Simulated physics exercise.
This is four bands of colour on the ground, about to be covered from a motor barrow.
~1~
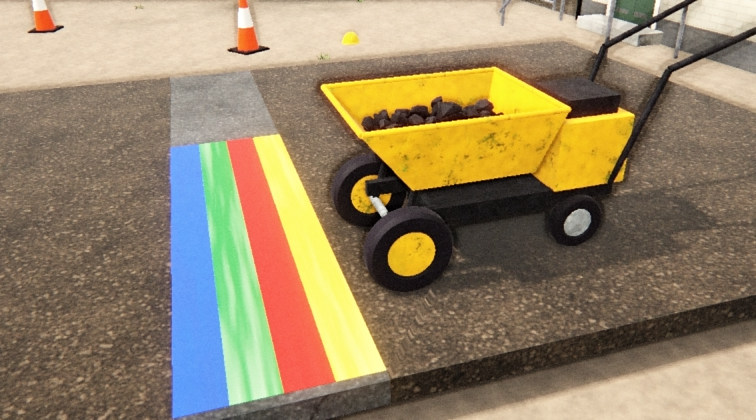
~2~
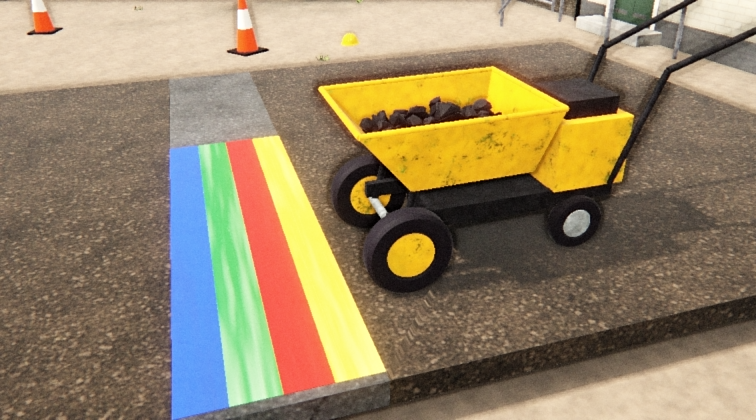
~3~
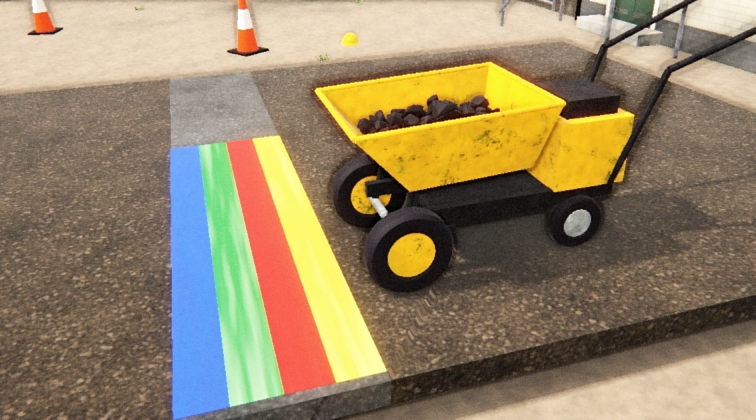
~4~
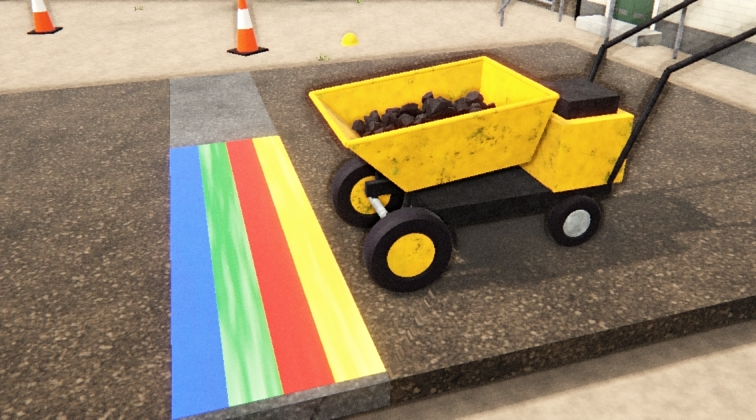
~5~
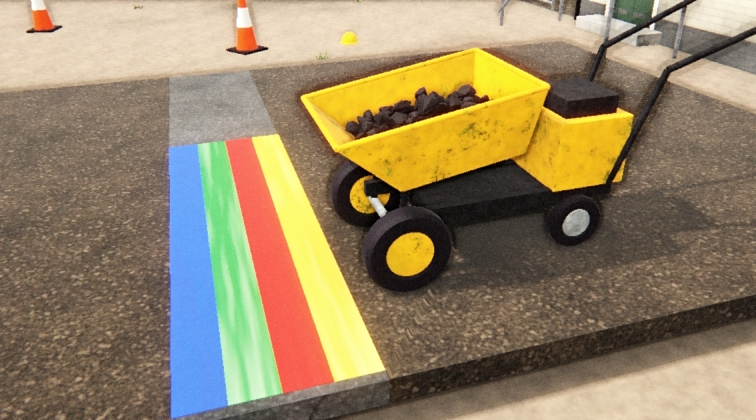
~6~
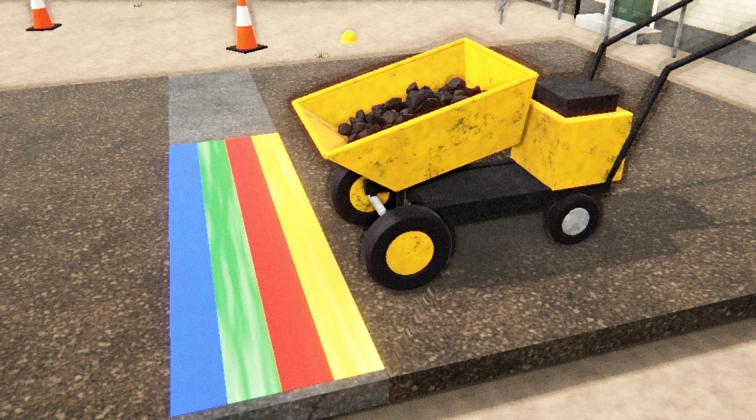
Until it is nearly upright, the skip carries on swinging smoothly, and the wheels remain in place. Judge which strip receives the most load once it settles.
The strip receiving the most is the green one.
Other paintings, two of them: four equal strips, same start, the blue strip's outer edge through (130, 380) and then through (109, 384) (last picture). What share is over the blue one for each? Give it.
The first gives around 20 %, the second around 10 %.
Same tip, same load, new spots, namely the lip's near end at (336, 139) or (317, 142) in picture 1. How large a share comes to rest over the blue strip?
First place: Around 30 per cent. Second place: Around 40 per cent.
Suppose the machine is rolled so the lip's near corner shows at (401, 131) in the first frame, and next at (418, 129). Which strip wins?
The red strip, then red.
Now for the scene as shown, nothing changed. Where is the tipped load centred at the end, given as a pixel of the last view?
(220, 271).
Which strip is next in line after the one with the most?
Blue.
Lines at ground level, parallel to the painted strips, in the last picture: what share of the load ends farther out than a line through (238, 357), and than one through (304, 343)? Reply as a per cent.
In order: Near 50 %, then 80 %.
Just after the last frame, skip tipped steeply; every one in the skip.
A moment on, skip tipped steeply; almost all in the skip; just a few over the red strip; just a few over the green strip; just a few over the blue strip.
Further on, skip tipped right over; roughly a quarter in the skip; about a tenth over the red strip; roughly a third over the green strip; roughly a quarter over the blue strip; about a tenth off the paint.
When it is over, skip tipped right over; roughly a quarter in the skip; not one over the yellow strip; about a tenth over the red strip; roughly a third over the green strip; roughly a quarter over the blue strip; about a tenth off the paint.
